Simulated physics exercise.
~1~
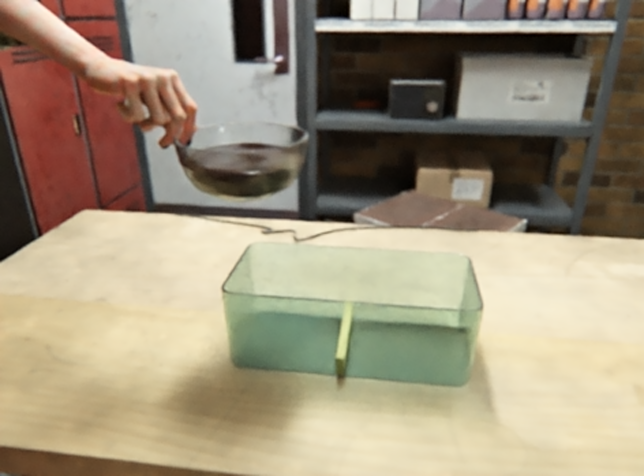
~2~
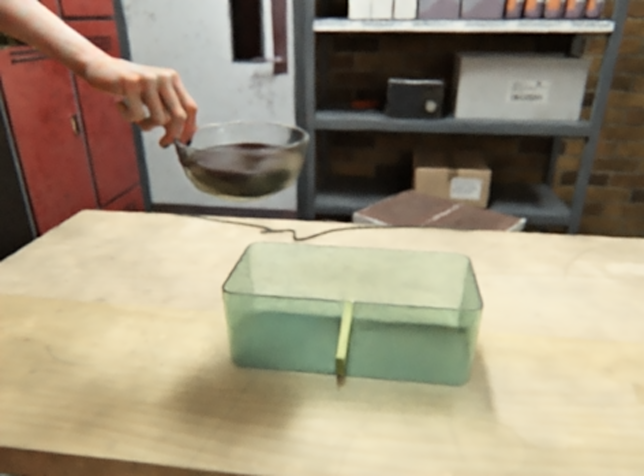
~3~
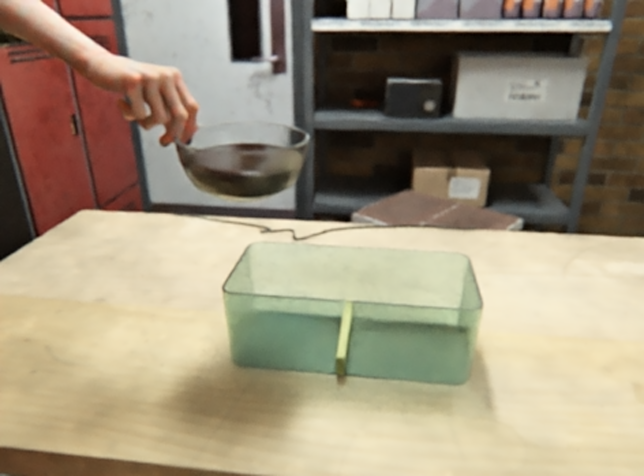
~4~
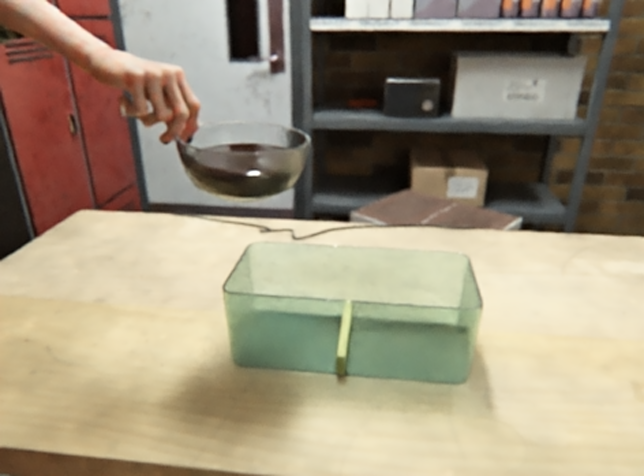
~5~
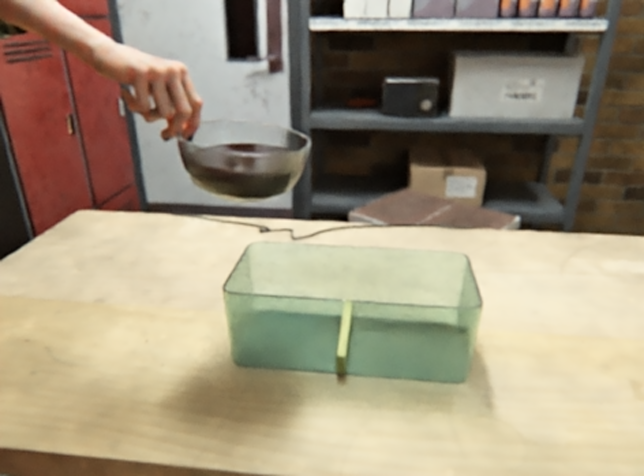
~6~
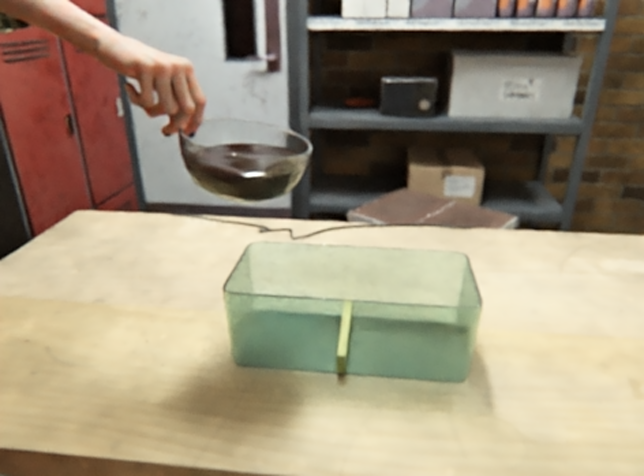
To begin with, a hand at the left holds a clear glass bowl of dark liquid nearly level above a wooden table, where a pale green divided basin sits. The hand then gradually rises a little, tilting the bowl slightly to the right, while the basin stays still.
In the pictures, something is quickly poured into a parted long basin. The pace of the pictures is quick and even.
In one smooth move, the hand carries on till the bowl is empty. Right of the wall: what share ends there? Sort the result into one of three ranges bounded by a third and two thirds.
It falls in the middle range, a third to two thirds.
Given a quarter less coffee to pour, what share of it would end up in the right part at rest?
Estimated share: Close to 40 per cent.
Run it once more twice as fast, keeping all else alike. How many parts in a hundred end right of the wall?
Roughly 45 percent.
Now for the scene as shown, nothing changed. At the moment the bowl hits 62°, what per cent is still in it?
It works out to close to 60 percent.
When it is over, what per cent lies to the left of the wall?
45 in a hundred.
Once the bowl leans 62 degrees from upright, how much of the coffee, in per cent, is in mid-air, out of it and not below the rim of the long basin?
Somewhere around 35 per cent of it.
A moment on, the bowl is tipped part way and 59 per cent is still to pour, 2 is left of the wall and 3 right of it.
Next, the bowl is tipped on its side and 9 per cent is still to pour, 26 is left of the wall and 51 right of it.
Then the bowl is tipped on its side and 0 per cent is still to pour, 44 is left of the wall and 55 right of it.
Later the bowl is tipped on its side and 0 per cent is still to pour, 44 is left of the wall and 55 right of it.
Finally, 44 per cent lies left of the wall, 55 right of it and 0 outside.
